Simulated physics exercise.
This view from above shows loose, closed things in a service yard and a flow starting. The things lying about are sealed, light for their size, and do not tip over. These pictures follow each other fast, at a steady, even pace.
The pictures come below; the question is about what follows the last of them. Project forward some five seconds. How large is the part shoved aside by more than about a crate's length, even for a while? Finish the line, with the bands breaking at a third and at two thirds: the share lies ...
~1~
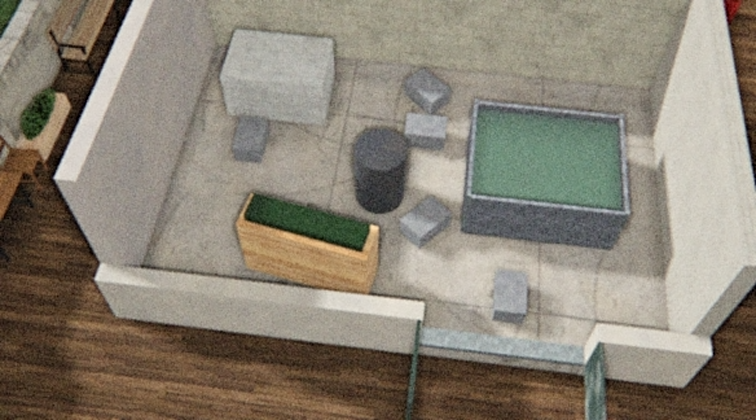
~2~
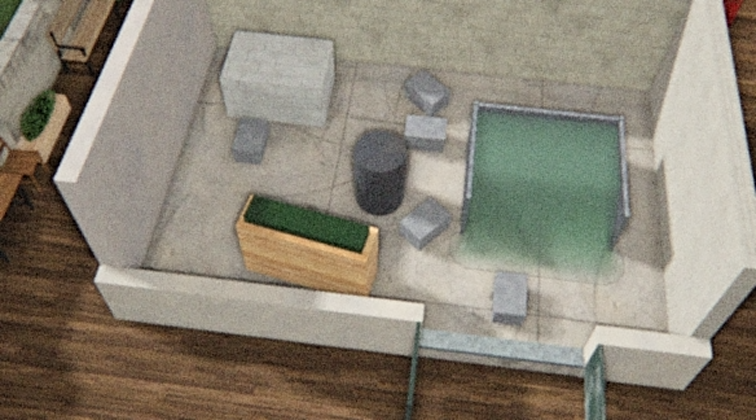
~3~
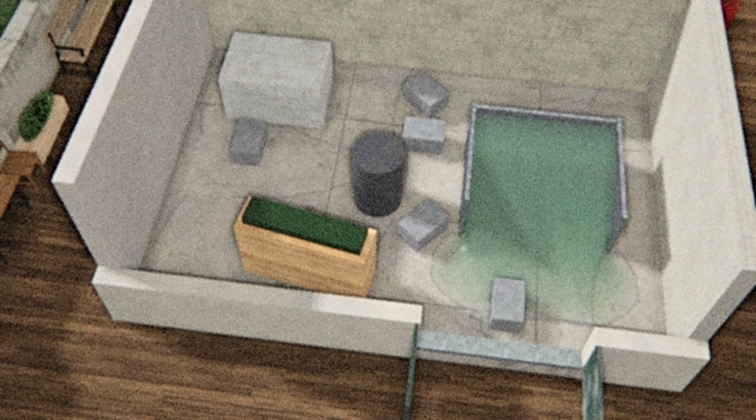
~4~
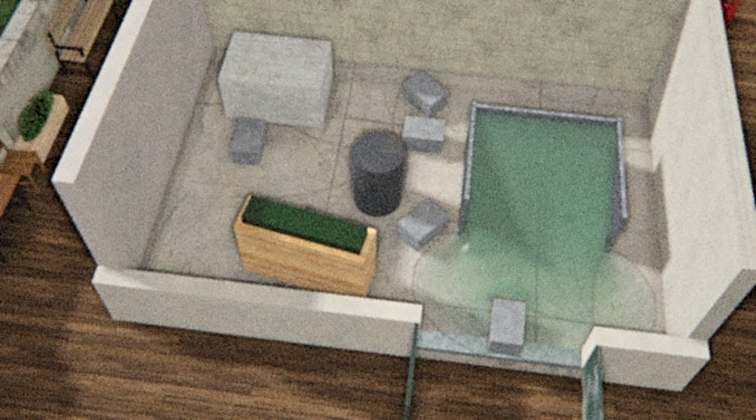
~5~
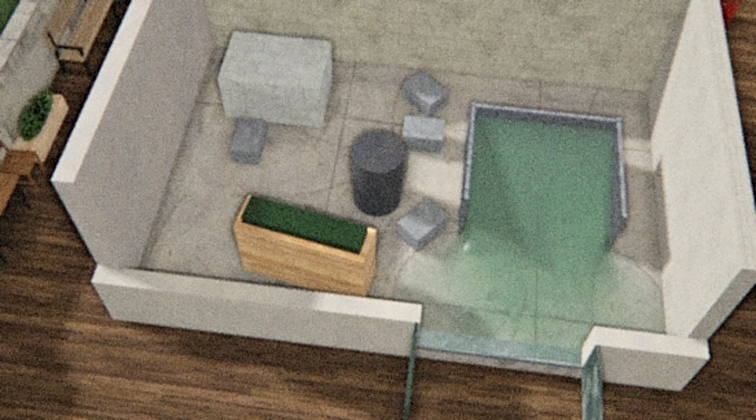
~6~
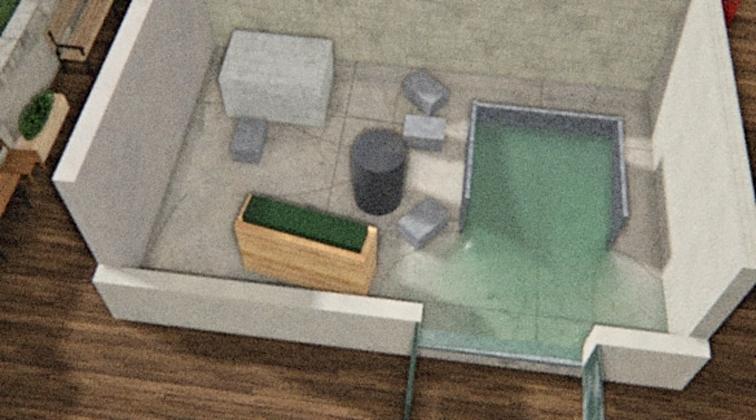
The share lies below a third.
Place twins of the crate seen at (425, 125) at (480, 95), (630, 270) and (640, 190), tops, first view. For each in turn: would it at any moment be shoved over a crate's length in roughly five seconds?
So, in order, the copies go nowhere much, a long way, a long way.
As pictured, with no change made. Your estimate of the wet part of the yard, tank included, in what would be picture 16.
35 %, give or take.
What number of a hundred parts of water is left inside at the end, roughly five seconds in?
About 36 percent.
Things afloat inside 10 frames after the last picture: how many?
Number: 0.
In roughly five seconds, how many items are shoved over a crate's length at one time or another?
That adds up to 1.
A moment on, 1 of 5 are well off their spots; 0 afloat.
Next, 1 of 5 are well off their spots; 0 afloat.
Later, 1 of 5 are well off their spots; 0 afloat.
In the end, 1 of 5 are well off their spots, and 1 have been at some point; 0 afloat.
